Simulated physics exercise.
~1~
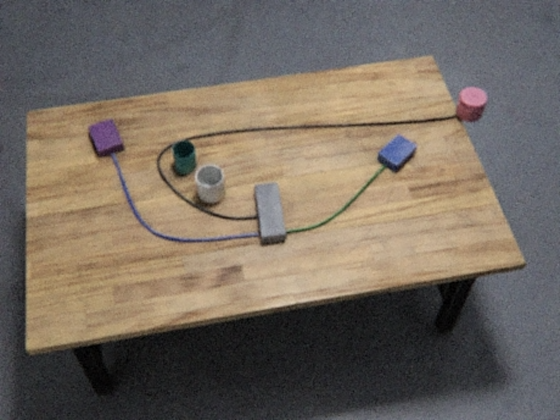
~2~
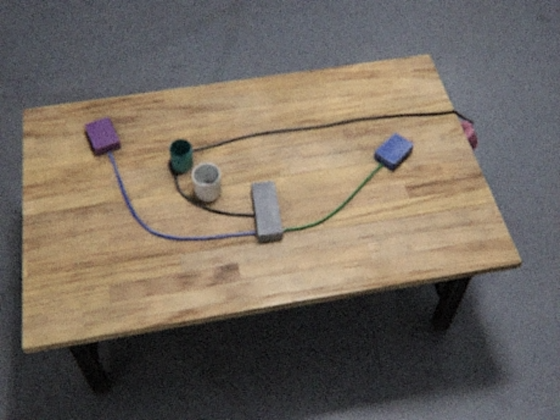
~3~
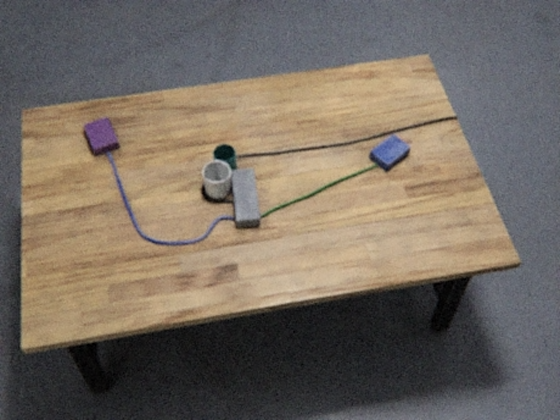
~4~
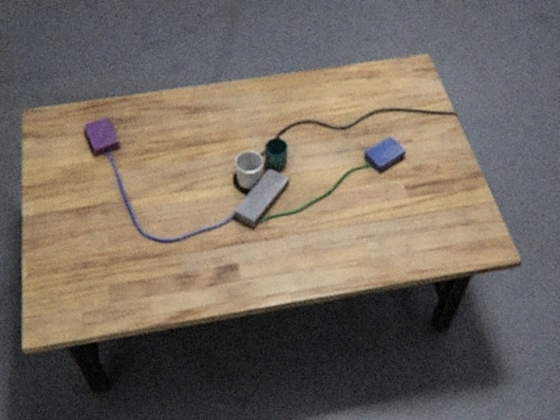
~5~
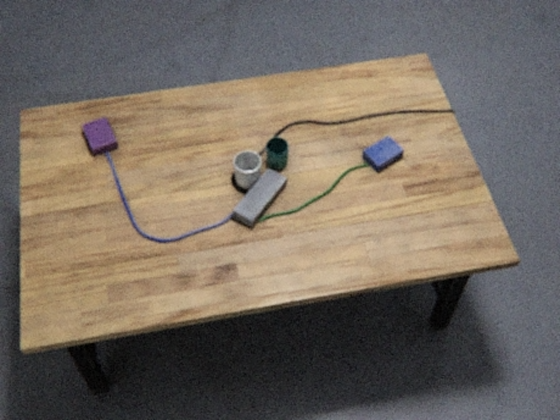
At the start, a wooden table holds a grey strip joined by cables to a purple box on the left, a blue box on the right, and a pink object at the right edge, with a teal cup and white mug beside the black cable. The pink object tips down over the edge and drops out of sight. The black cable pulls taut, dragging both cups rightward while the strip shifts slightly left and up. The strip then turns and edges right as the cups slide farther right. Finally, everything rests, the cups sitting close together above the tilted strip, the purple box still in place.
